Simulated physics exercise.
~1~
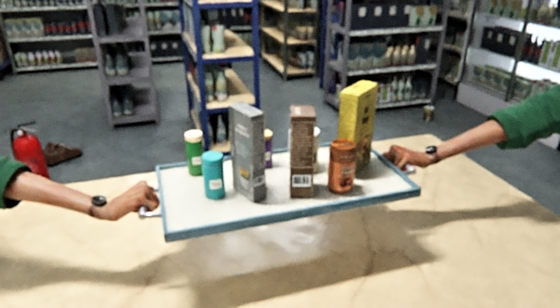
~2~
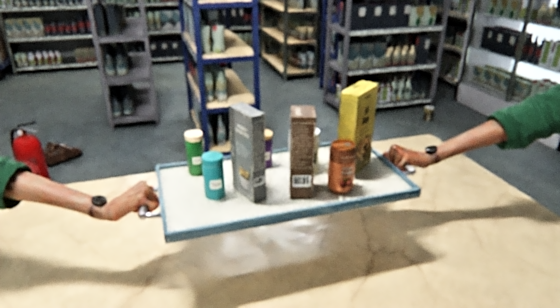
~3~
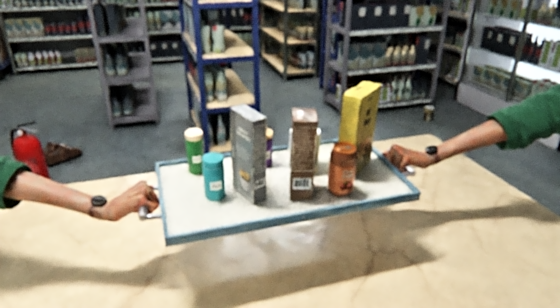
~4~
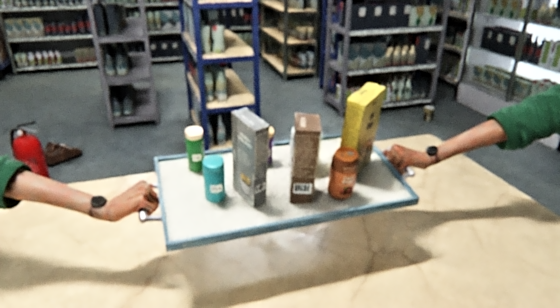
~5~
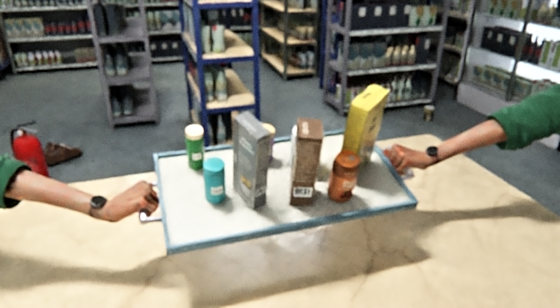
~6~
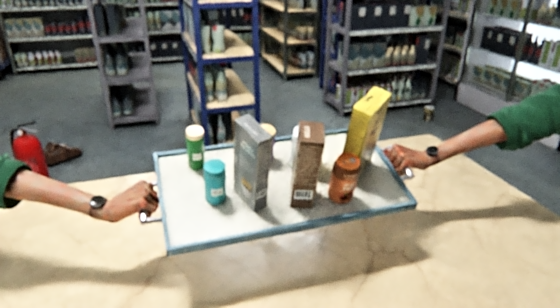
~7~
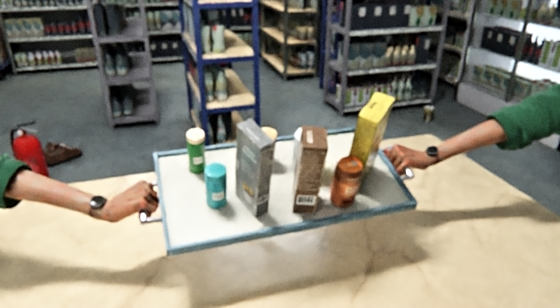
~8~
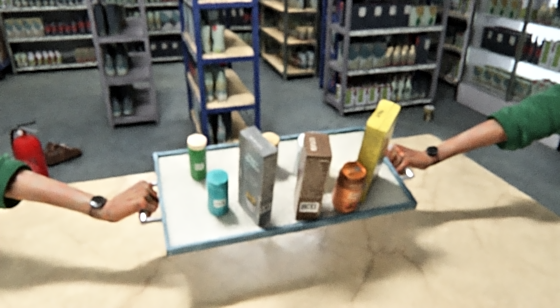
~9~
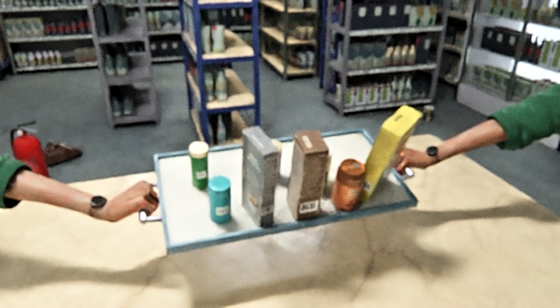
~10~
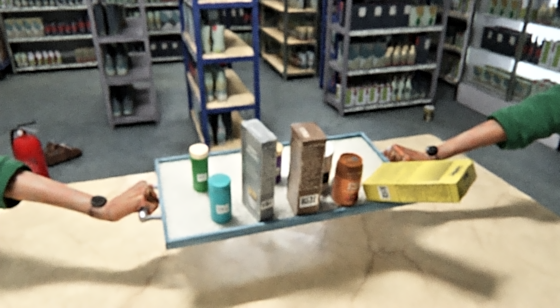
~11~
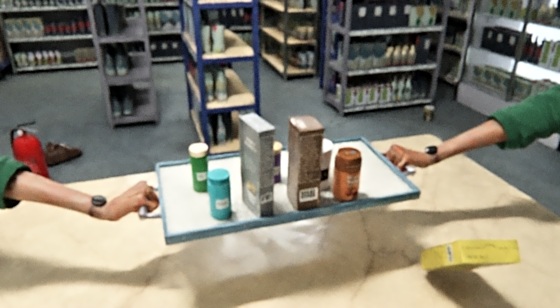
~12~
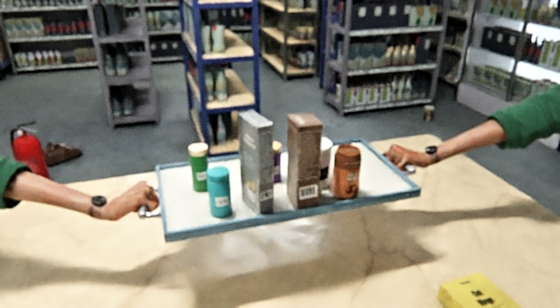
A handheld tray tilts toward the viewer, drops its yellow packet off the right, then levels.
